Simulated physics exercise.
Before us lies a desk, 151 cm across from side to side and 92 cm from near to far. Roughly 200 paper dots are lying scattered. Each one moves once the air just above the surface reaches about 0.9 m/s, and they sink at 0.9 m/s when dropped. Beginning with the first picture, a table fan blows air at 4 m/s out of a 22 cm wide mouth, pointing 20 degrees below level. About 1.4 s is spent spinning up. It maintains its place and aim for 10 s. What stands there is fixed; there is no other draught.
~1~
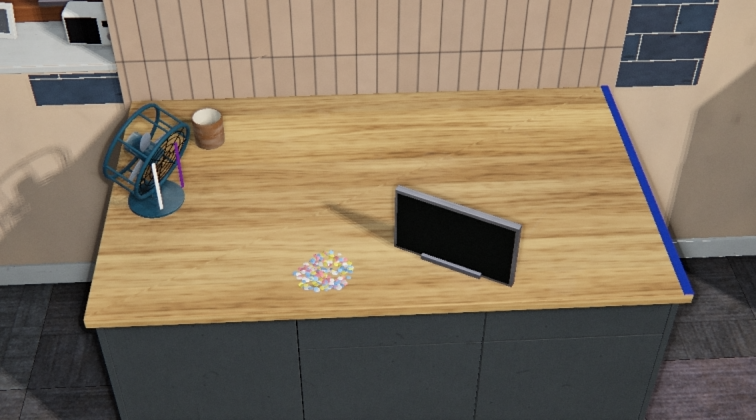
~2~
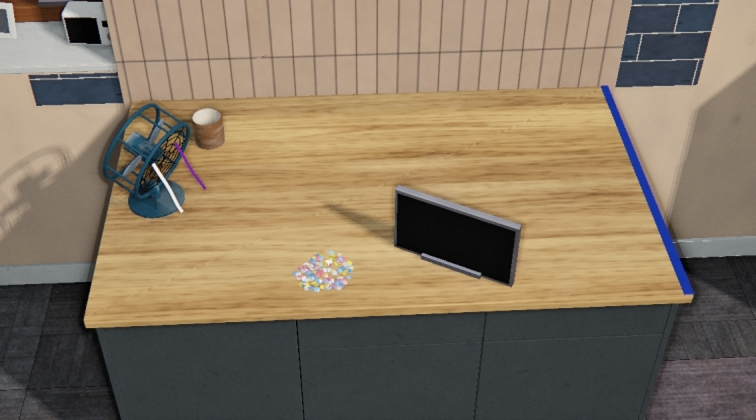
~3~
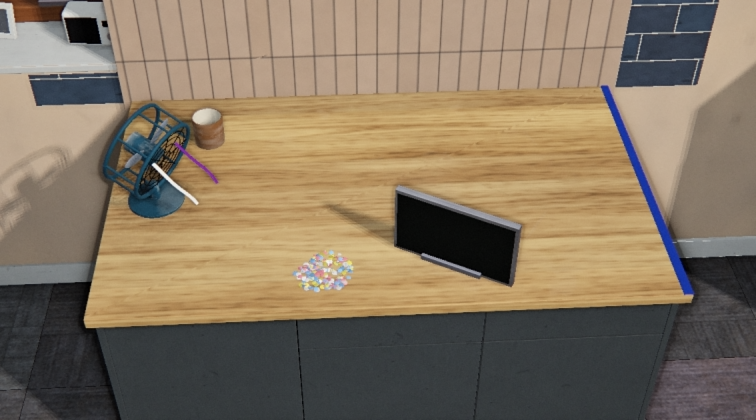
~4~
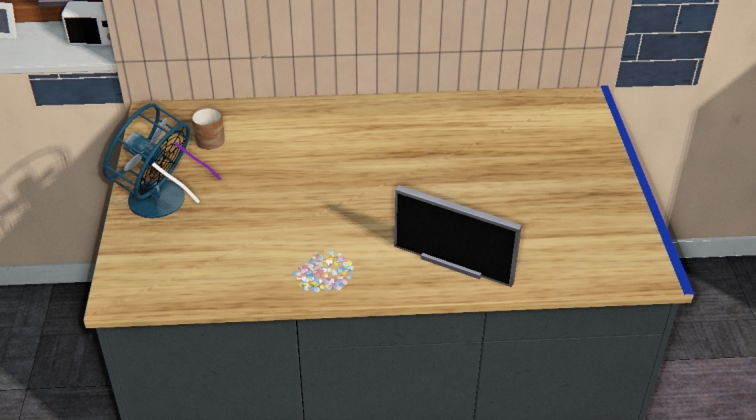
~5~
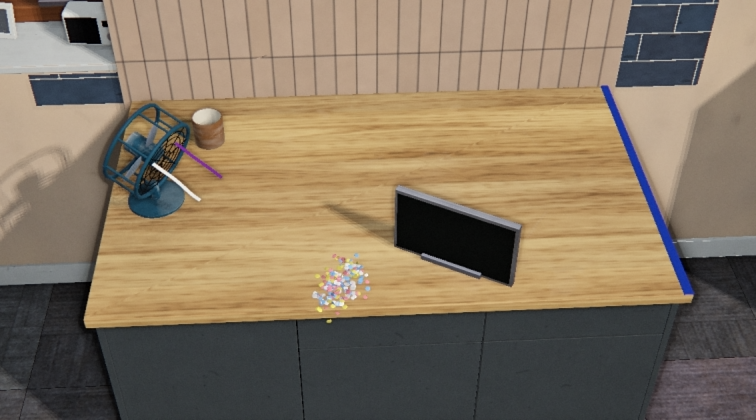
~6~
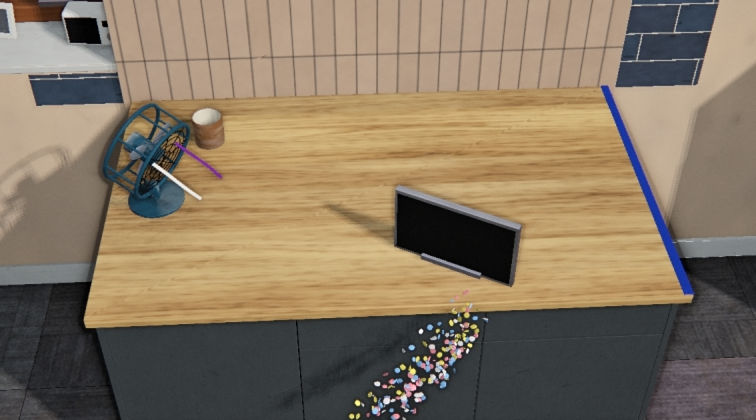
On a wooden-topped desk, a blue table fan's two ribbons streaming out, then scattered paper dots sweeping rightward over the front edge.
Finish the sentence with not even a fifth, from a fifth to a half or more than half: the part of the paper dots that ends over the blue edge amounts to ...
The share amounts to not even a fifth.
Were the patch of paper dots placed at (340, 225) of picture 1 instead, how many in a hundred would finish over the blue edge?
That comes to some 90 in a hundred.
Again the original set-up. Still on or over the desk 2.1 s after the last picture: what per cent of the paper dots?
It should be roughly 0 % by then.
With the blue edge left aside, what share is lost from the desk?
About 100 %.
Then, 0.9 s after the last picture, 0 % are on the move or not yet settled, 0 % are over the blue edge.
Then, 2.1 s after the last picture, 0 % are on the move or not yet settled, 0 % are over the blue edge.
Then, 4.4 s after the last picture, 0 % are on the move or not yet settled, 0 % are over the blue edge.
Then, 8.9 s after the last picture, at the end, 0 % are over the blue edge.
